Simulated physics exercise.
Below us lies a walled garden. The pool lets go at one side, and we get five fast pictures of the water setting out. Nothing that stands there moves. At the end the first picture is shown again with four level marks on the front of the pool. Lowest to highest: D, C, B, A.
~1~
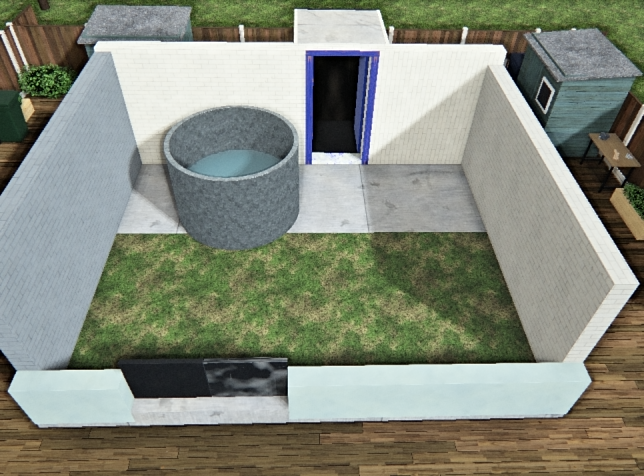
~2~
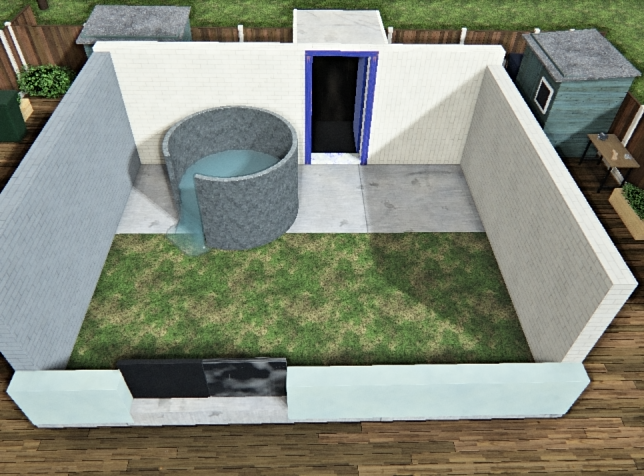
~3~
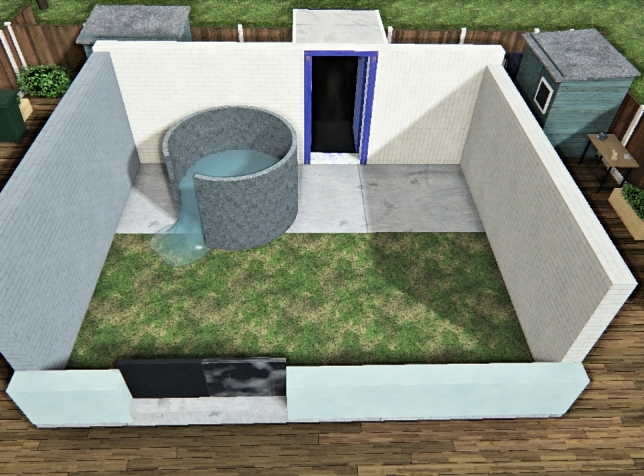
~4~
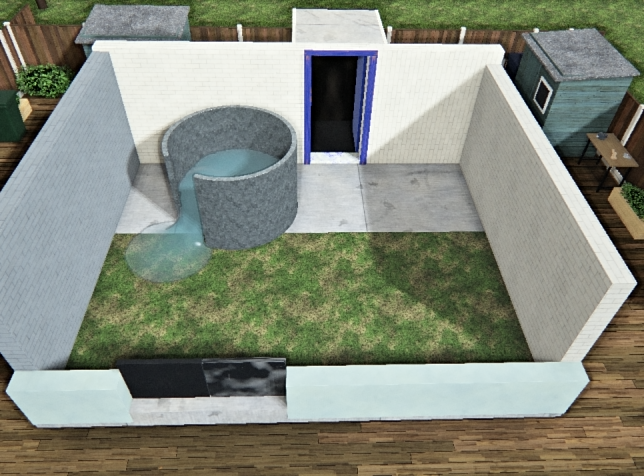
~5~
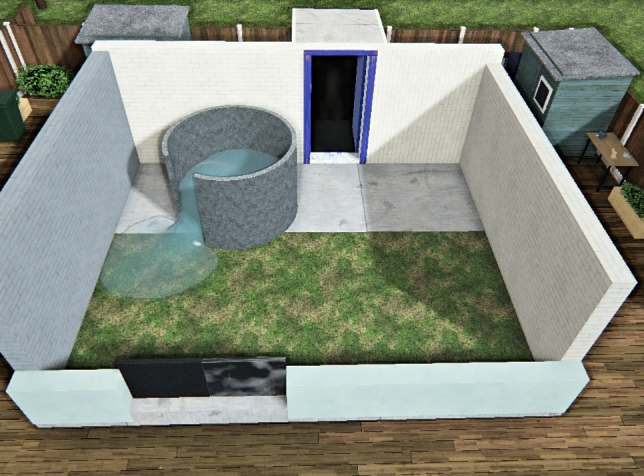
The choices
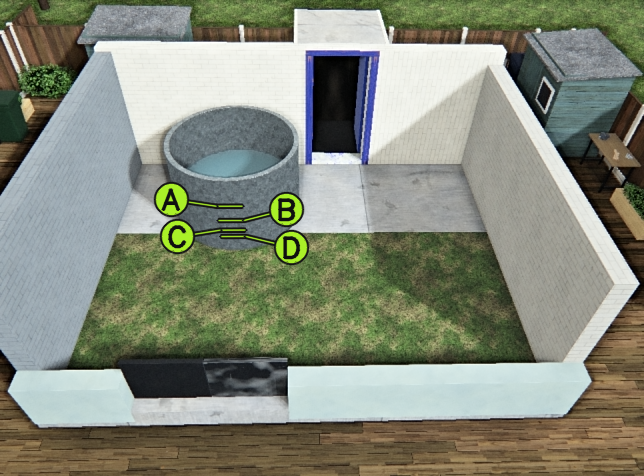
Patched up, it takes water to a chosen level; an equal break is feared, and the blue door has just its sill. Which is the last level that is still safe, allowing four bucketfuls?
A will do.
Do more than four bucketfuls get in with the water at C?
No, that is safe.
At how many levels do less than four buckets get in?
All of them.
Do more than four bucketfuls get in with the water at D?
No, that is safe.
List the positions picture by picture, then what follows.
In the first picture, water in the pool at rest, its middle at (237, 181); foot of the blue doorway at (337, 164); shut gate at (206, 366).
In the second picture, 1 % of the ground under water, visible out to (199, 251).
In the third picture, 2 % of the ground under water, visible out to (172, 260).
In the fourth picture, 4 % of the ground under water, visible out to (143, 273).
In the fifth picture, 8 % of the ground under water, visible out to (117, 289).
In lime, A at (229, 206); B at (231, 220); C at (232, 230); D at (233, 236); from the bottom up D, C, B, A.
Choosing A, a splash gets over, under a bucket.
Choosing B, nothing gets over.
Choosing C, nothing gets over.
Choosing D, nothing gets over.
